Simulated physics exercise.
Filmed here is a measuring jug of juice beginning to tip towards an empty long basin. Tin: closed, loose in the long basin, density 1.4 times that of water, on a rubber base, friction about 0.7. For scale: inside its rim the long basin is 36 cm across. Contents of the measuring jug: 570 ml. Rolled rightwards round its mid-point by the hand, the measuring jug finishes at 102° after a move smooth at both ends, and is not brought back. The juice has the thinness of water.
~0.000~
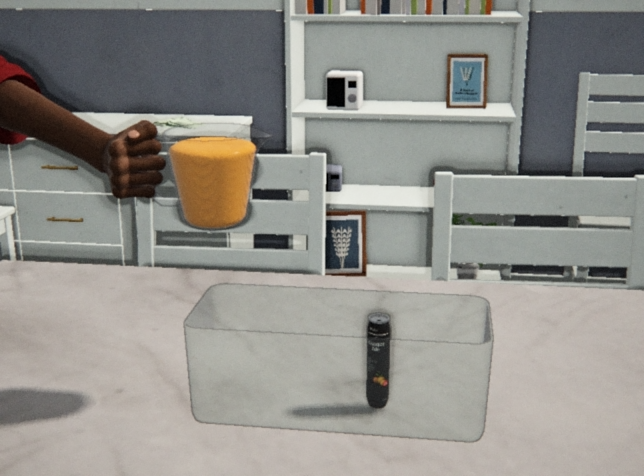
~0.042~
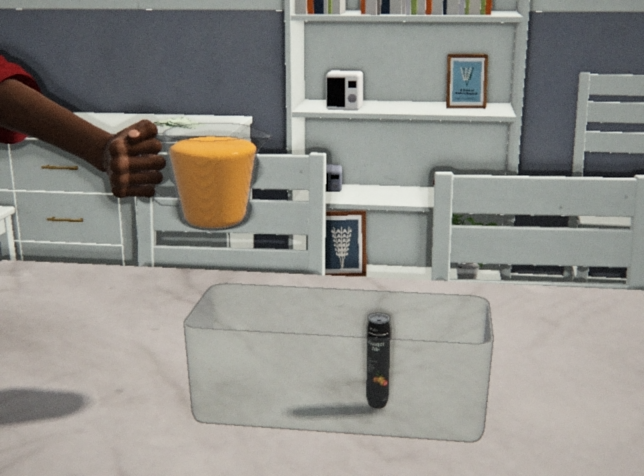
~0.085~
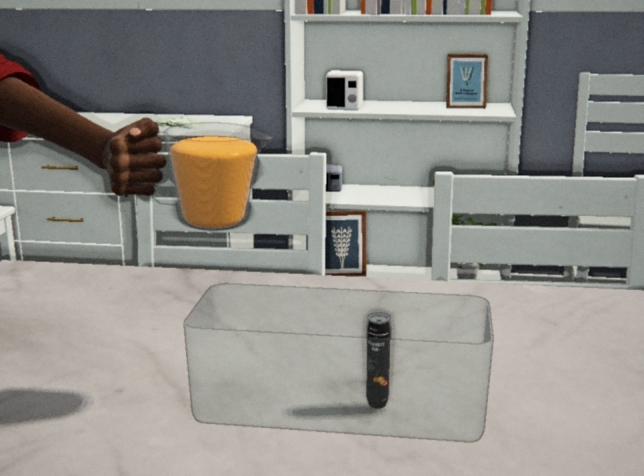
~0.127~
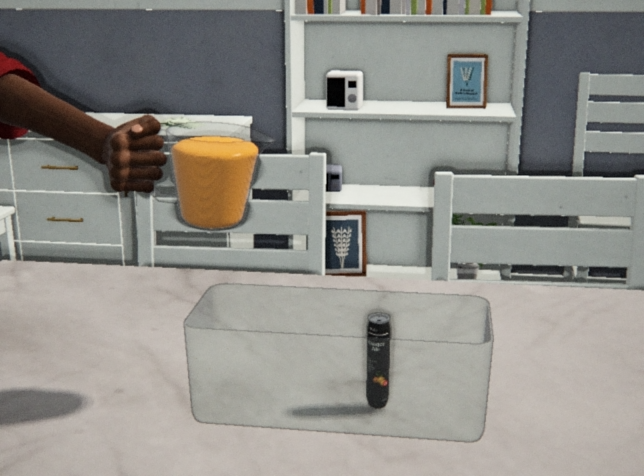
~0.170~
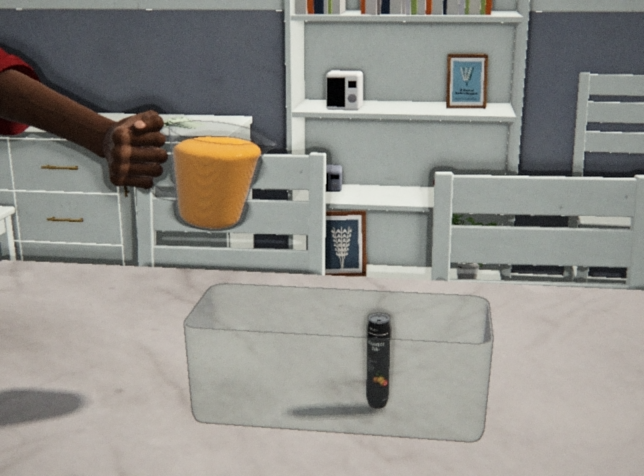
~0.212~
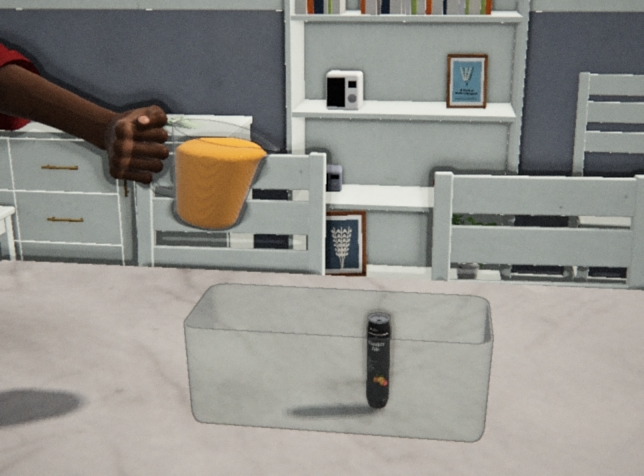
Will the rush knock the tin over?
It does not come down.
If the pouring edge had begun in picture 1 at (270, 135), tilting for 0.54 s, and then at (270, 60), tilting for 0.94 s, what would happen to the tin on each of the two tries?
The tin stays vertical the first time and stays vertical the second time.
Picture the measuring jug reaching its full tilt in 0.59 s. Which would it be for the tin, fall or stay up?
So the tin will hold steady.
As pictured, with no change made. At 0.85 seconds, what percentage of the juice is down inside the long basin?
64 per cent or thereabouts.
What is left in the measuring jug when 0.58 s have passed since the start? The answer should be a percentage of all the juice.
I reckon about 70 in a hundred is still held.
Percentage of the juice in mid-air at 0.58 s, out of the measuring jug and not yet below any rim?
24 %.
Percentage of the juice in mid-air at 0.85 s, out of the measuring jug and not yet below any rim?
Estimate: About 20 in a hundred.
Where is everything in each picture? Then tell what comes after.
The first frame shows tilt 0°; pouring edge (271, 135); surface from (173, 144) to (257, 146); the long basin's rim runs from (198, 305) to (490, 321); the tin's top is at (379, 322).
The second frame shows tilt 1°; pouring edge (272, 135); surface from (173, 144) to (257, 146).
The third frame shows tilt 2°; pouring edge (273, 137); surface from (174, 143) to (257, 147).
The fourth frame shows tilt 5°; pouring edge (275, 140); surface from (175, 143) to (259, 148).
The fifth frame shows tilt 8°; pouring edge (277, 144); surface from (177, 143) to (262, 149).
The sixth frame shows tilt 12°; pouring edge (280, 149); surface from (179, 144) to (266, 150).
After 0.58 s the tilt is 69° and 70 per cent is still to pour; the tin stands where it began.
After 0.85 s the tilt is 100° and 16 per cent is still to pour; the tin stands where it began.
After 1.13 s the tilt is 102° and 0 per cent is still to pour; the tin stands where it began.
After 1.44 s the tilt is 102° and 0 per cent is still to pour; the tin stands where it began.
In the end the tin stands where it began.
